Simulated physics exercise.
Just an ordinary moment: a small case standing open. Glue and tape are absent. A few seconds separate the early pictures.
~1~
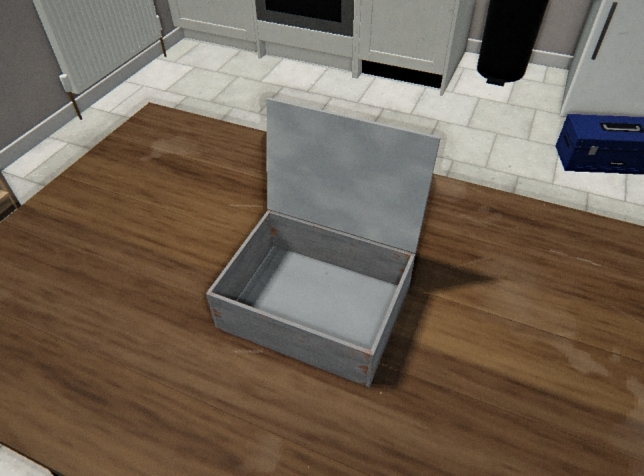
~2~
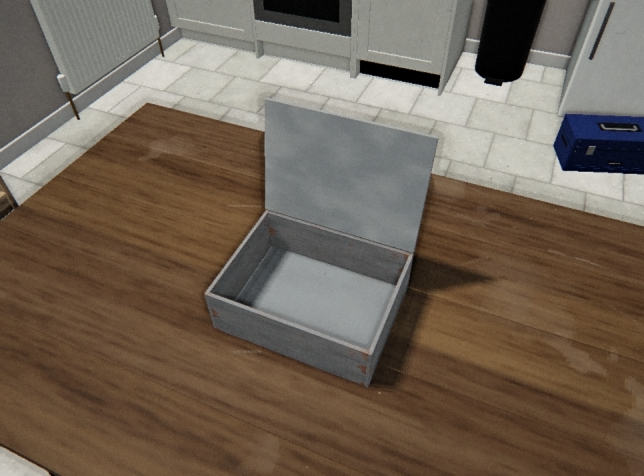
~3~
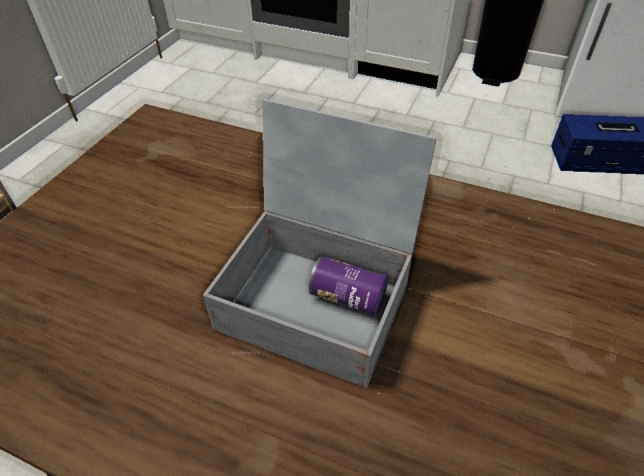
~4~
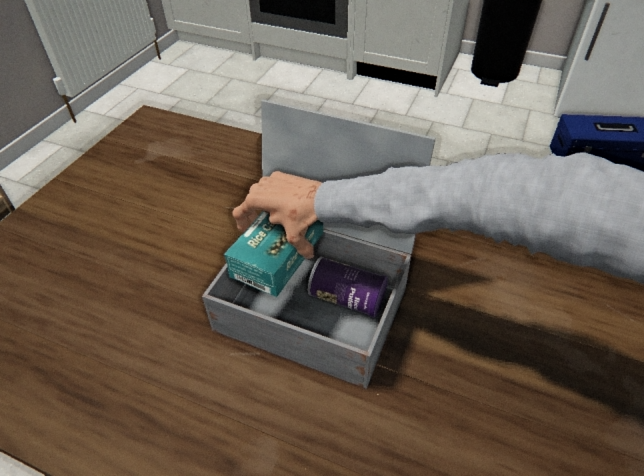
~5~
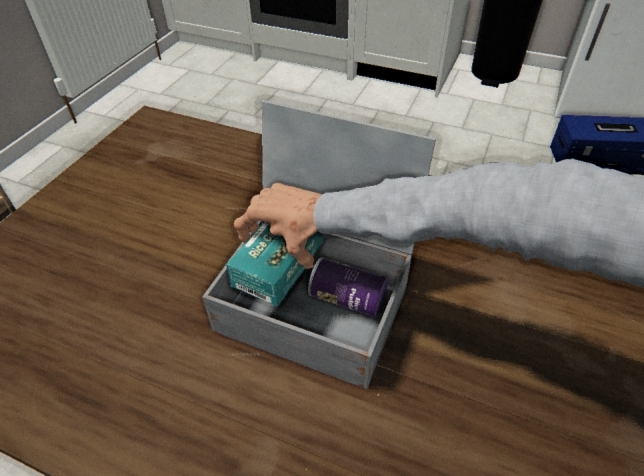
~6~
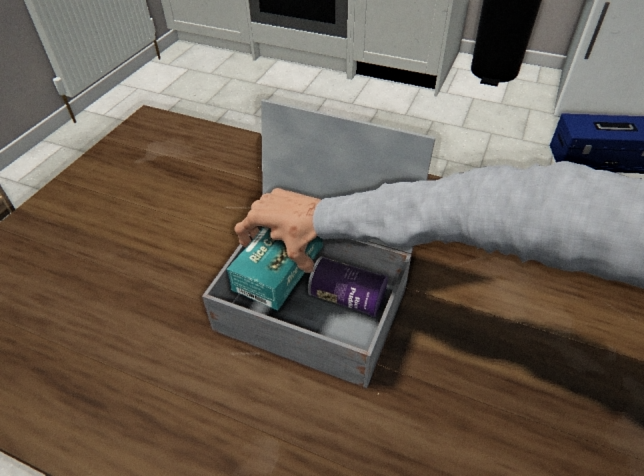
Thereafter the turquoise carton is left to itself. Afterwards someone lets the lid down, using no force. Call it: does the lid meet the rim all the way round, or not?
It meets the rim all the way round.
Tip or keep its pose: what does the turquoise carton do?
Simply put, it remains unturned.
Then, 1.30 s past the last view, lid 80° above the rim; turquoise carton displaced a little near (280, 284).
Then, 1.80 s past the last view, lid 36° above the rim; turquoise carton displaced a little near (280, 284).
Finally, lid shut; moved from the start, turquoise carton; purple tin still in place. Final places as the last picture's camera would see them, turquoise carton near (280, 284).
